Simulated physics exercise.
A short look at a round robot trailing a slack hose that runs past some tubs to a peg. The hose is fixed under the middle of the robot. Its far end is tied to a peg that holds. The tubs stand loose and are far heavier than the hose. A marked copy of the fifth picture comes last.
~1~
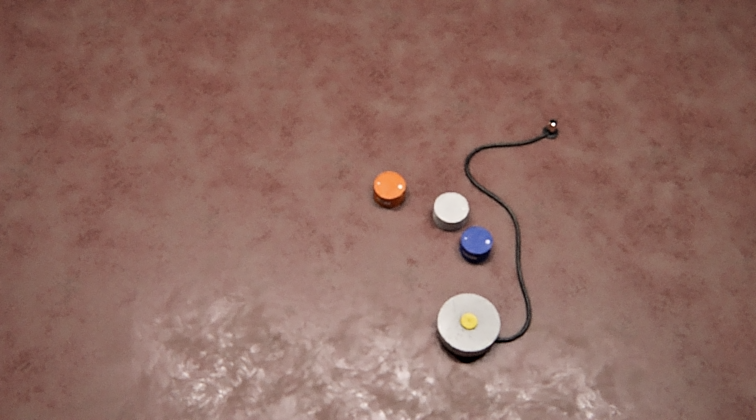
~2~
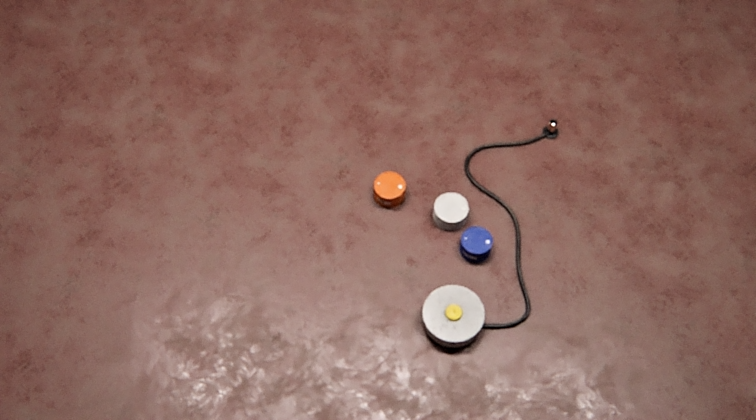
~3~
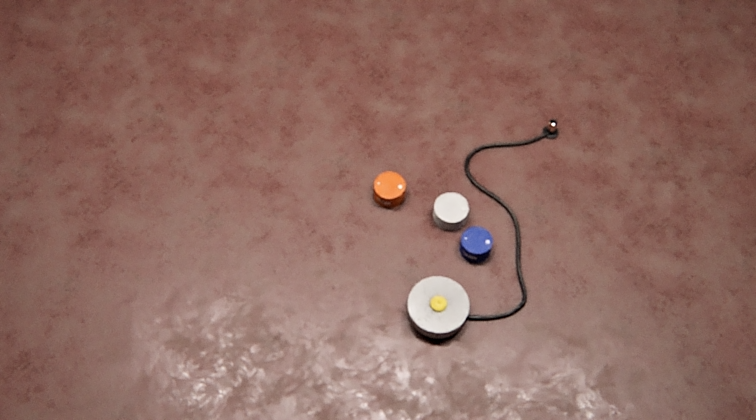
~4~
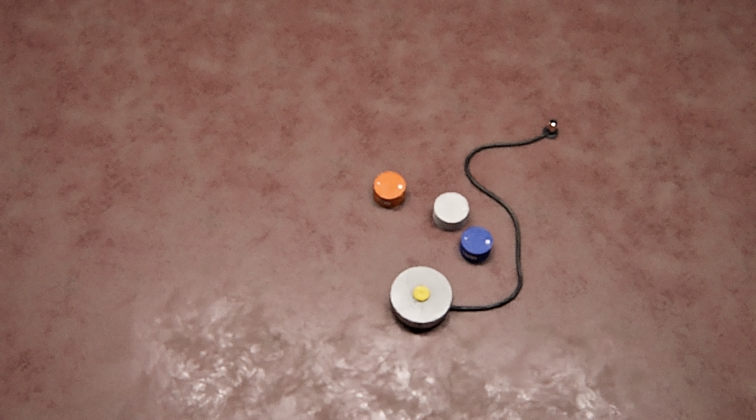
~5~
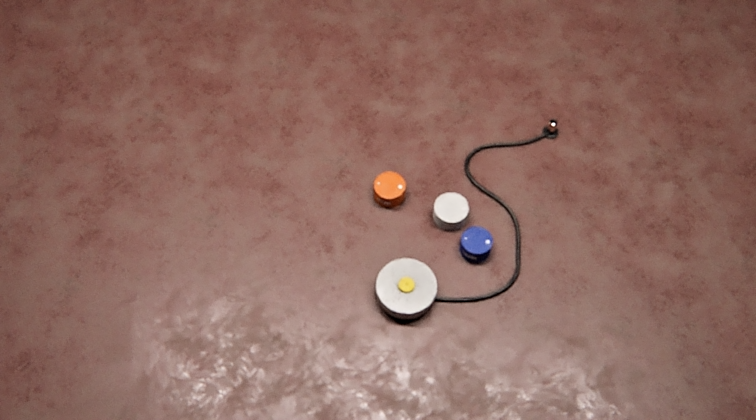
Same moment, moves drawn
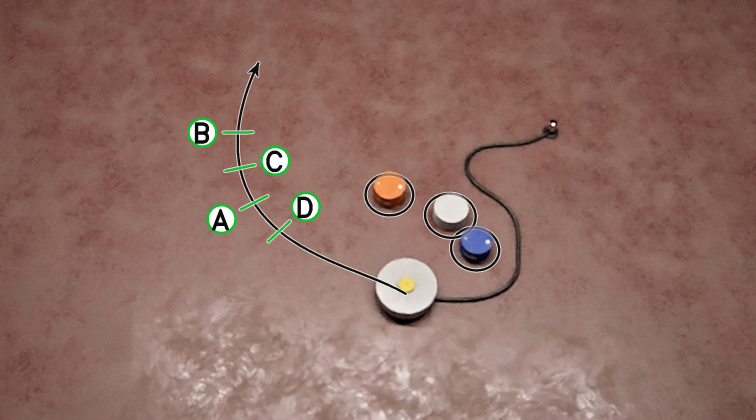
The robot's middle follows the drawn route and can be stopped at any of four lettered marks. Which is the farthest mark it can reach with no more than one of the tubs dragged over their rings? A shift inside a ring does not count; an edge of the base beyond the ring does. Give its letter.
At D, and not beyond.
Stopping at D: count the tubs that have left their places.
By then, one.
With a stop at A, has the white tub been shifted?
Yes.
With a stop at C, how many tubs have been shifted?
Two.
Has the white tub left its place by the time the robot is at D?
By then, no.
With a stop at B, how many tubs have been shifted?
Three.
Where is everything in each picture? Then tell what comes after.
In the first frame, white tub (451, 212); orange tub (390, 190); robot (468, 326).
In the second frame, robot (453, 317); white tub (451, 212).
In the third frame, robot (438, 308); peg (552, 128).
In the fourth frame, robot (421, 298); white tub (451, 212).
In the fifth frame, robot (406, 289); peg (552, 128); blue tub (476, 245); white tub (451, 212).
On the marked copy, A at (254, 203); B at (238, 132); C at (240, 168); D at (279, 231); the route from (406, 294) via (252, 199) to (258, 63).
Following D. Soon after the start, robot (359, 268).
Later, robot (313, 248).
In the end, robot (278, 226); blue tub (469, 236); one over the rings.
As for the rest, A has two over the rings; B has three over the rings; C has two over the rings.
